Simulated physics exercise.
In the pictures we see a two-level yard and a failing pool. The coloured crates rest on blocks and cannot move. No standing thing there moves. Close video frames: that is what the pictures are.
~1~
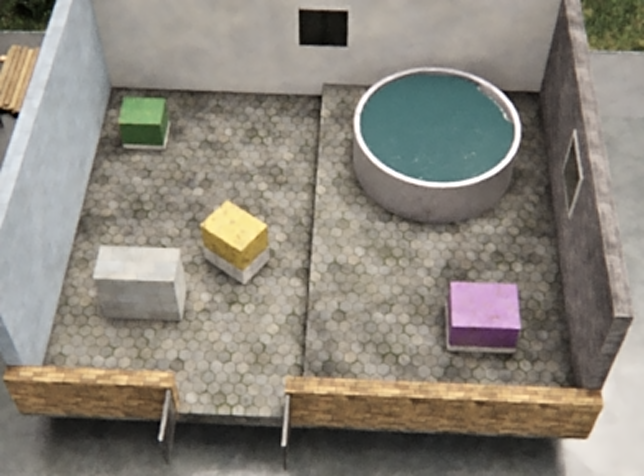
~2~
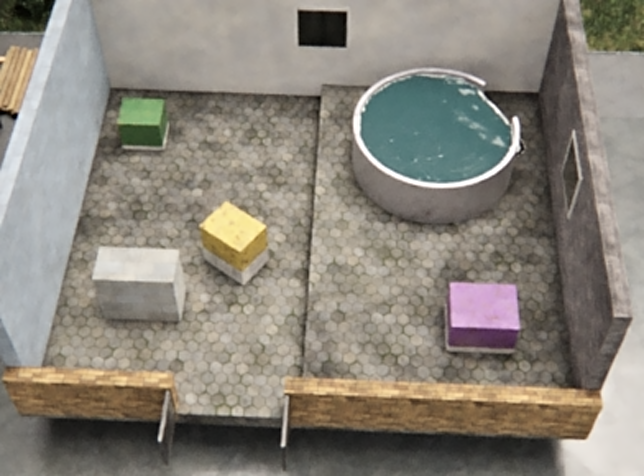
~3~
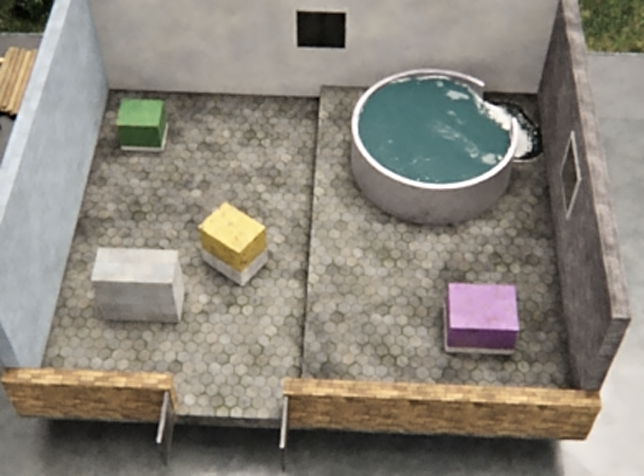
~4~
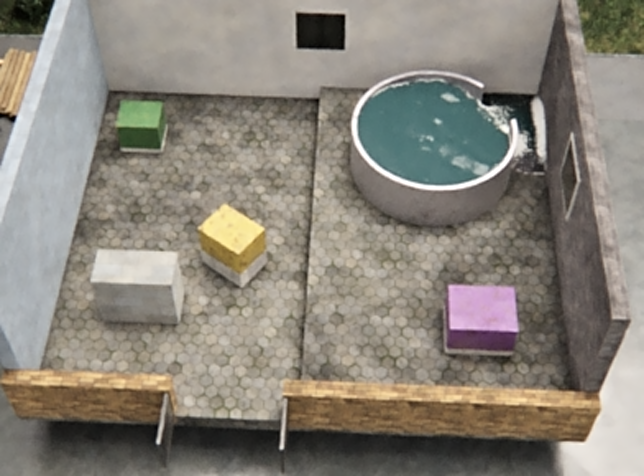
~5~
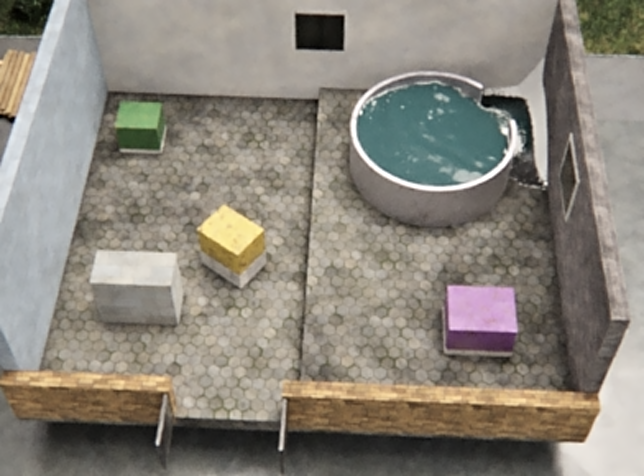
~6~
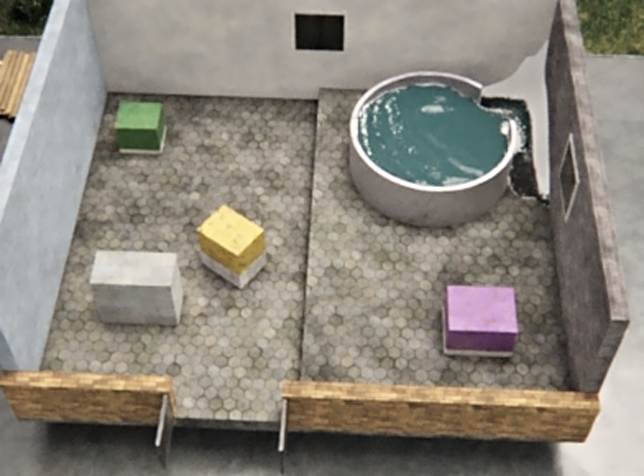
Water lies still in a round, pale-walled tank at the back right of a walled, two-level paved yard, seen from high above the front. A green block stands at the back left, yellow and grey blocks nearer, and a purple one at the front right. The tank's right side opens and water pours out, spreading right to the dark wall, then forward along its foot, while the camera barely shifts.
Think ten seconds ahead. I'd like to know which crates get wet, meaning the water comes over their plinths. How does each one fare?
The yellow crate does not get wet. The purple crate does get wet. The green crate does get wet.
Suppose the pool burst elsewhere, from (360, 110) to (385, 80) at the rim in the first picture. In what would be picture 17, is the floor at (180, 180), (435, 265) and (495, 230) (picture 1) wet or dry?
Going through them in turn: Reached by the flood, then still unsoaked, then still unsoaked.
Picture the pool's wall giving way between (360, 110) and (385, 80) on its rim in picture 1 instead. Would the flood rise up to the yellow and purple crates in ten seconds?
My reading: The yellow one is safe; the purple one keeps dry.
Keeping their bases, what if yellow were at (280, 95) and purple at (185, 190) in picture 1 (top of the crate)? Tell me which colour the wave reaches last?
I would go with the purple crate.
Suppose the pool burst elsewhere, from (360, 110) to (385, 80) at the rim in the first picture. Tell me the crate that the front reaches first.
That would be the green crate.
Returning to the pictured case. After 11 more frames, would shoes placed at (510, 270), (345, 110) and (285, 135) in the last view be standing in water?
First inundated, second inundated, third inundated.
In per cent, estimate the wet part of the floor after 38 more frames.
Around 95 in a hundred.
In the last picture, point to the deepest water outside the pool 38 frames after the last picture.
I'd mark about pixel (520, 136).
A moment on, water covers 10 % of the floor; the yellow crate not reached, the purple crate not reached, the green crate not reached.
Next, water covers 25 % of the floor; the yellow crate not reached, the purple crate water round its plinth, the green crate not reached.
Then, water covers 50 % of the floor; the yellow crate not reached, the purple crate water round its plinth, the green crate water round its plinth.
Later, water covers 95 % of the floor; the yellow crate water round its plinth, the purple crate water round its plinth, the green crate water round its plinth.
In the end, water covers 100 % of the floor; the yellow crate stayed above the water, the purple crate was topped, the green crate was topped.
